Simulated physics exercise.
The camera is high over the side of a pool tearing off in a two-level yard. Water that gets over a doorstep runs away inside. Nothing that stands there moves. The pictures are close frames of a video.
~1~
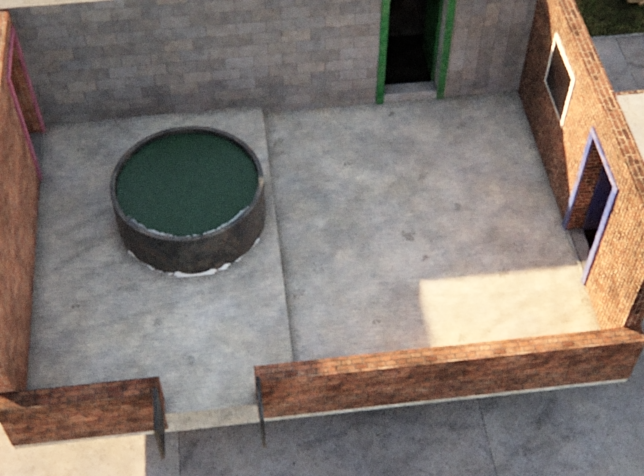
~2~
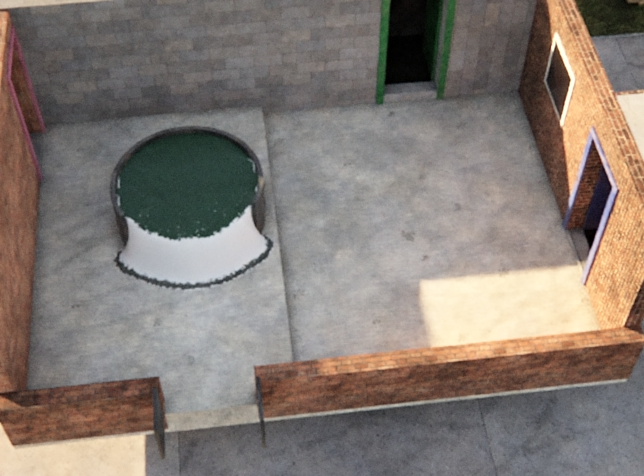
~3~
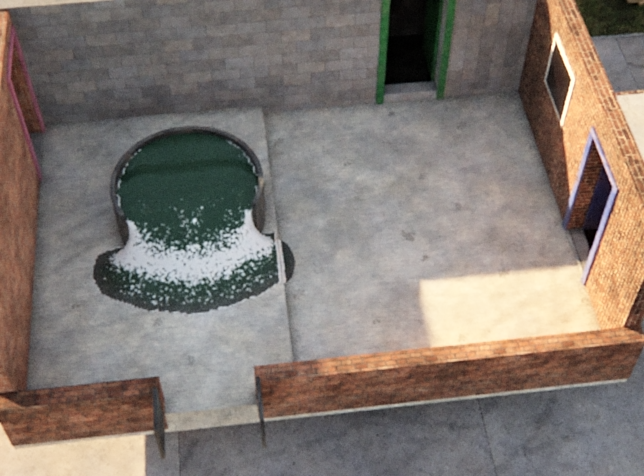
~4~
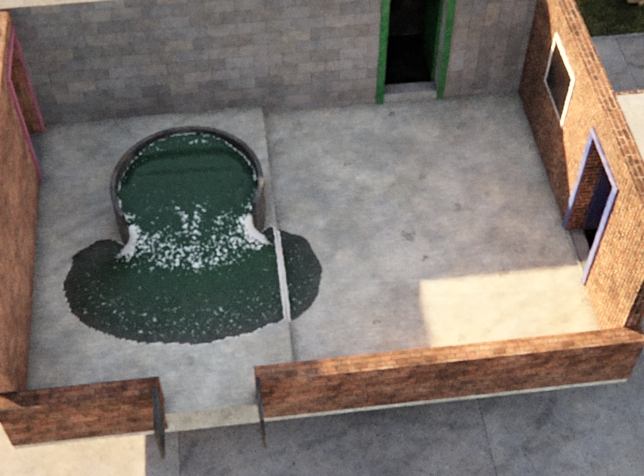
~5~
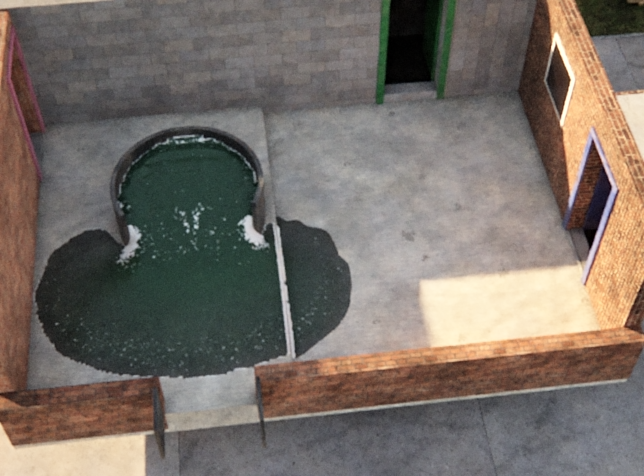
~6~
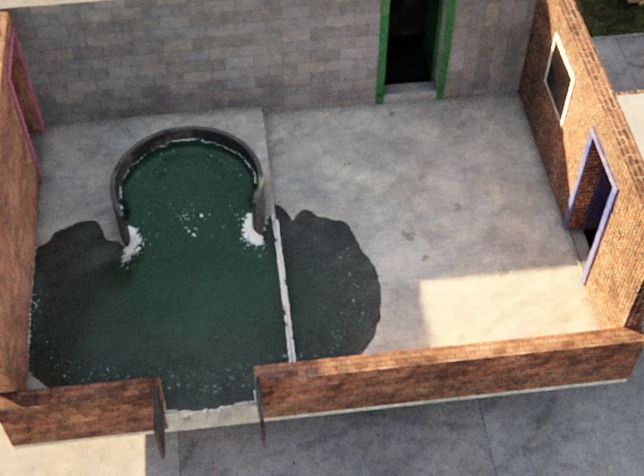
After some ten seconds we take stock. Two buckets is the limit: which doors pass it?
One by one: The pink door takes more than that; the green door stays under that; the blue door takes more than that.
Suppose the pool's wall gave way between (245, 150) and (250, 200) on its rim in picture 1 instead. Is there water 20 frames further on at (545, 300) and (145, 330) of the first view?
One after the other: Wet, clear.
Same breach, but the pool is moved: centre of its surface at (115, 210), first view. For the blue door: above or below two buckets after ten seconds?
Then: The blue one floods.
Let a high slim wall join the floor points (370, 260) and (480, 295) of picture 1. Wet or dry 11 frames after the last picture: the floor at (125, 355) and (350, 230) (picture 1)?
In that order: Flooded, no water.
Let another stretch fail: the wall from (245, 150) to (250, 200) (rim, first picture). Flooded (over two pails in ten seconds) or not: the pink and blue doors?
One by one: Pink lets less in; blue passes that mark.
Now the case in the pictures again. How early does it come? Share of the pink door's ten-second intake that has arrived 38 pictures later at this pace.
I make it 30 per cent.
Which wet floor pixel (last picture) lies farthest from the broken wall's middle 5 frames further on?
Roughly at (500, 368).
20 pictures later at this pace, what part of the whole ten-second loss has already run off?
I make it 60 per cent.
A moment on, water covers 35 % of the floor; the pink door not reached, the green door not reached, the blue door not reached.
Next, water covers 35 % of the floor; the pink door not reached, the green door not reached, the blue door not reached.
Then, water covers 50 % of the floor; the pink door not reached, the green door not reached, the blue door under two buckets in.
Later, water covers 75 % of the floor; the pink door under two buckets in, the green door wet at the sill, nothing in, the blue door over two buckets in.
In the end, water covers 95 % of the floor; the pink door over two buckets in, the green door wet at the sill, nothing in, the blue door over two buckets in.
